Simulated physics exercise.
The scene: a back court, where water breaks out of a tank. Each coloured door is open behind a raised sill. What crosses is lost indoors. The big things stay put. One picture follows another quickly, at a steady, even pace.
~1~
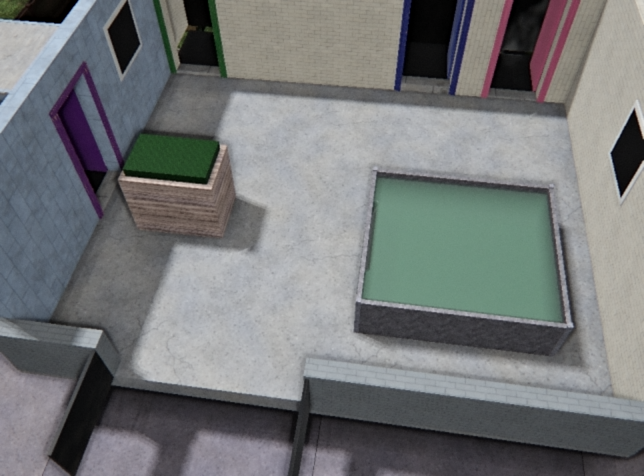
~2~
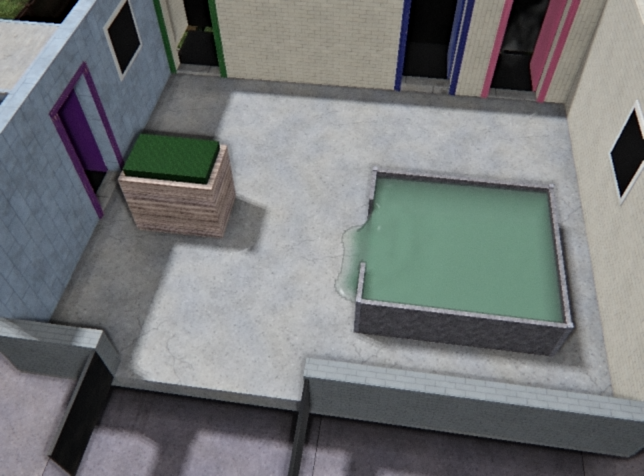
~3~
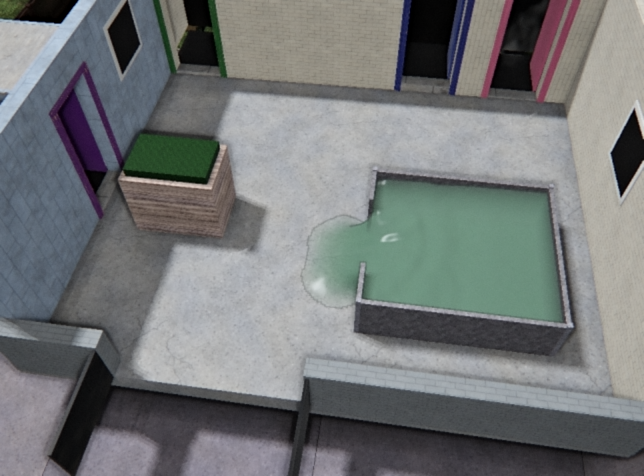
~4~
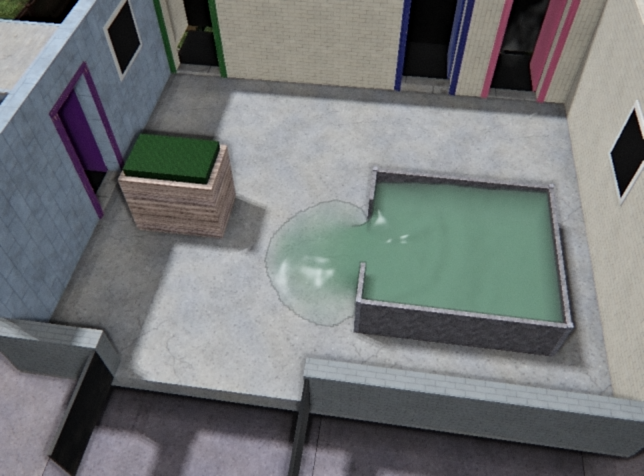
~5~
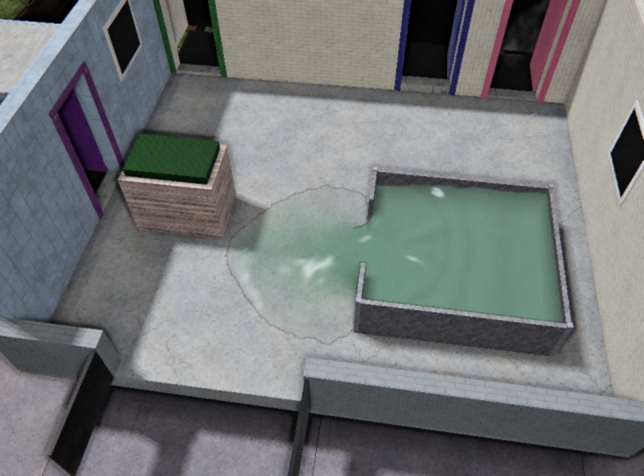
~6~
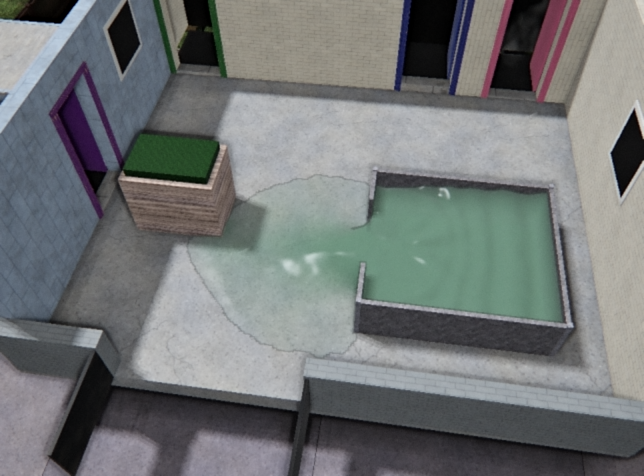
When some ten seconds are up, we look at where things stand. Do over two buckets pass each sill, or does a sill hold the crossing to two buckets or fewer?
Result: The purple door gets overrun I think. The green door gets overrun I think. The pink door holds up fine I think. The blue door holds up fine I think.
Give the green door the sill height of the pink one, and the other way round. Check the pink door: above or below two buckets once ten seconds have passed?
I reckon pink doesn't reach the mark.
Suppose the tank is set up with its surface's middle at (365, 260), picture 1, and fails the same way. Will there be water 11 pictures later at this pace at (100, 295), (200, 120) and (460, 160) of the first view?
Soaked, parched, parched.
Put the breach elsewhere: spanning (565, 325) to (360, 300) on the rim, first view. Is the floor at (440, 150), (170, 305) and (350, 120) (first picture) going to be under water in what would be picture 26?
In the order you gave them, I get still bare, drenched, still bare.
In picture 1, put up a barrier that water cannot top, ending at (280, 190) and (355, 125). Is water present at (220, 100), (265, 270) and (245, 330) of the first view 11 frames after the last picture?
Results in order: Swamped / swamped / swamped.
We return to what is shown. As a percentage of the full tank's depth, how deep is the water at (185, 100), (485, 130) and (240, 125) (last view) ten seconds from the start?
Taking the places in turn, I get roughly 16, 4 and 16 percent.
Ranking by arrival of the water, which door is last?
I'd go with the door marked pink.
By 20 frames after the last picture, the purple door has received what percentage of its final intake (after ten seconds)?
Estimate: Roughly 0 %.
A moment on, water covers 30 % of the floor; the purple door not reached, the green door not reached, the pink door not reached, the blue door not reached.
Next, water covers 40 % of the floor; the purple door wet at the sill, nothing in, the green door not reached, the pink door not reached, the blue door not reached.
Then, water covers 50 % of the floor; the purple door under two buckets in, the green door over two buckets in, the pink door not reached, the blue door not reached.
Later, water covers 60 % of the floor; the purple door over two buckets in, the green door far over two buckets in, the pink door not reached, the blue door wet at the sill, nothing in.
In the end, water covers 85 % of the floor; the purple door over two buckets in, the green door far over two buckets in, the pink door wet at the sill, nothing in, the blue door wet at the sill, nothing in.
